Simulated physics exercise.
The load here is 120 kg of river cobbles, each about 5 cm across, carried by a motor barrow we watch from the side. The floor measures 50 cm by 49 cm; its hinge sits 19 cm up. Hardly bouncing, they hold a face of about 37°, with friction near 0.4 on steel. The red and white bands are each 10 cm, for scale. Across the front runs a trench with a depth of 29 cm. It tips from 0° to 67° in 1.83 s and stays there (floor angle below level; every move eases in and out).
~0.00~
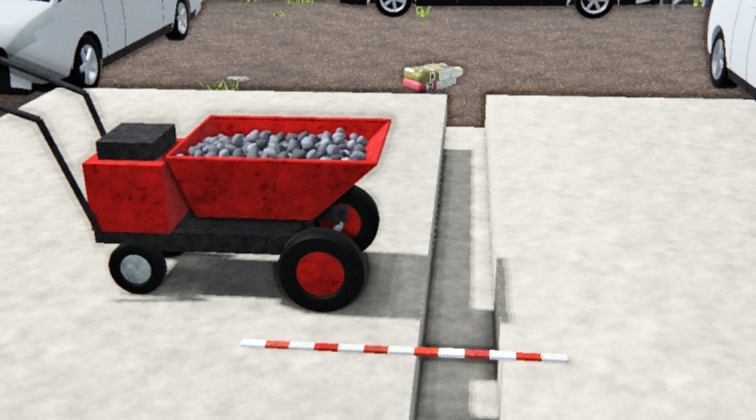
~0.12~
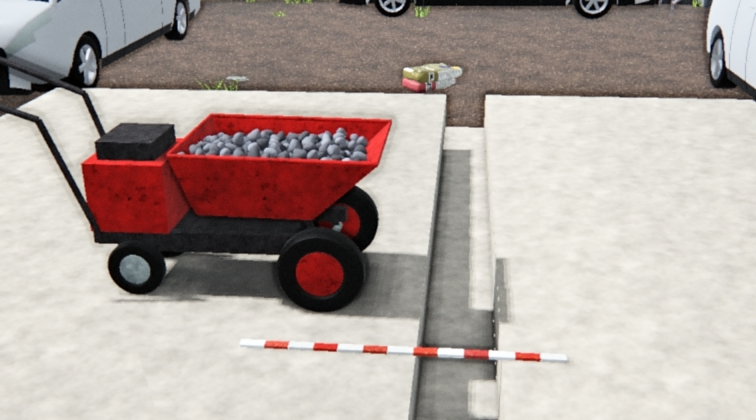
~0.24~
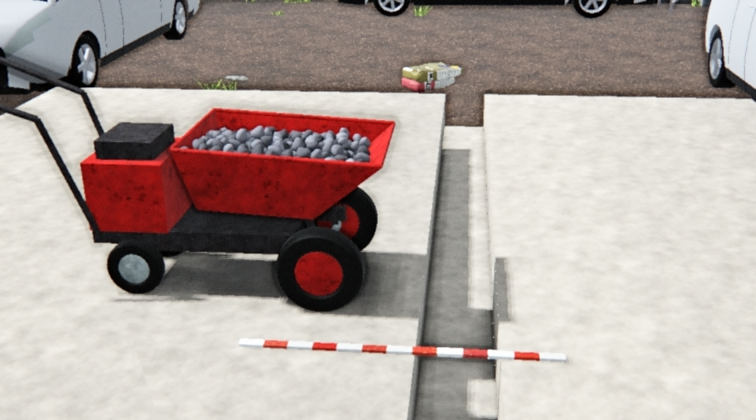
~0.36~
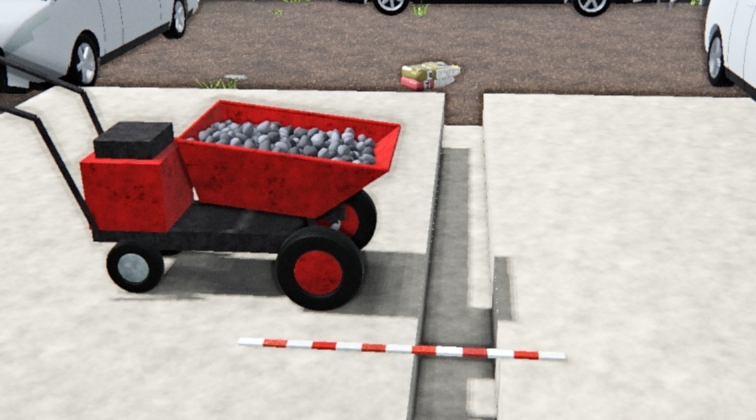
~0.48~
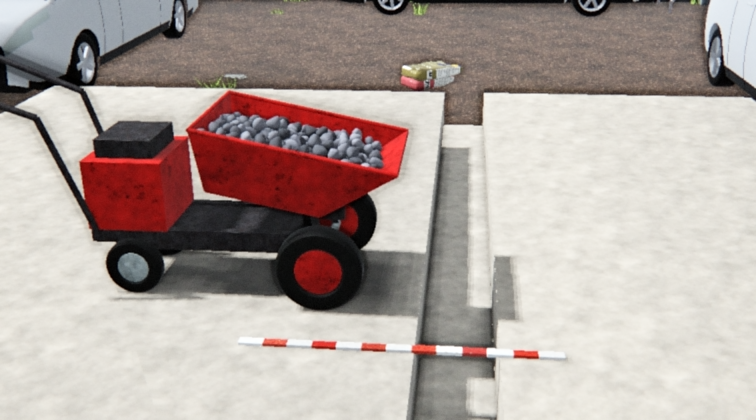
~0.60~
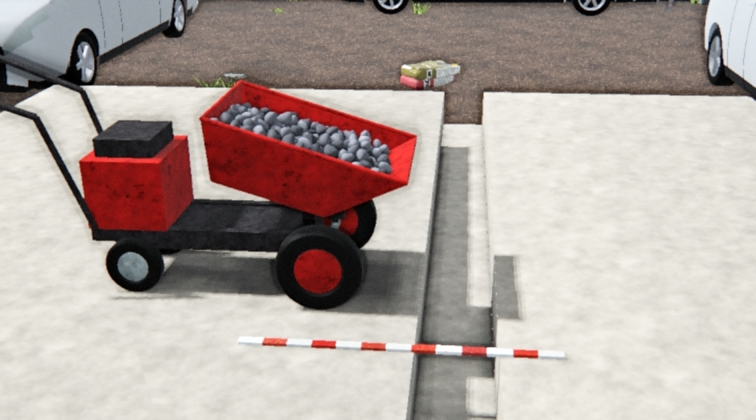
Red motor barrow standing beside a narrow trench, its skip of grey cobbles slowly tilting down to the right, rear end rising.
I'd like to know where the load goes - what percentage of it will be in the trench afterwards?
I would put it at about 69 per cent.
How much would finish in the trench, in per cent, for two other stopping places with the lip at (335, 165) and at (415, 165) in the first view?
Near 100 and near 30 percent.
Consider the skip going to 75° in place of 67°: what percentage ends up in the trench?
Share in trench: Approx. 75%.
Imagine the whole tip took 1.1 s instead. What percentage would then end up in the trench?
Probably about 60 in a hundred.
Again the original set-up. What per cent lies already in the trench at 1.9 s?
Roughly 35 percent of the load.
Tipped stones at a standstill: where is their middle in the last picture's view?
I'd put it close to (479, 318).
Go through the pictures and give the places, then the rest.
The skip is at 0°, its lip at (377, 164); the top of the load is at (283, 141), in the first picture.
Lip at (378, 165), floor tilted 1°, highest stones at (268, 141); the stones move at 0.1 m/s on average, in the second picture.
The skip is at 3°, its lip at (382, 167); the top of the load is at (262, 137); the stones move at 0.2 m/s on average, in the third picture.
The skip is at 7°, its lip at (389, 170); the top of the load is at (239, 130); the stones move at 0.3 m/s on average, in the fourth picture.
The skip is at 11°, its lip at (398, 176); the top of the load is at (241, 122); the stones move at 0.4 m/s on average, in the fifth picture.
The skip is at 17°, its lip at (407, 184); the top of the load is at (249, 113); the stones move at 0.4 m/s on average, in the sixth picture.
After 1.4 s the floor is at 56°; 100 % in the skip; the foremost stones are at (454, 225).
After 1.9 s the floor is at 67°; 42 % in the skip, 37 % in the trench, 21 % past the trench; the foremost stones are at (576, 274).
After 2.3 s the floor is at 67°; 12 % in the skip, 56 % in the trench, 32 % past the trench; the foremost stones are at (652, 295).
After 4.2 s the floor is at 67°; 0 % in the skip, 69 % in the trench, 31 % past the trench; the foremost stones are at (689, 300).
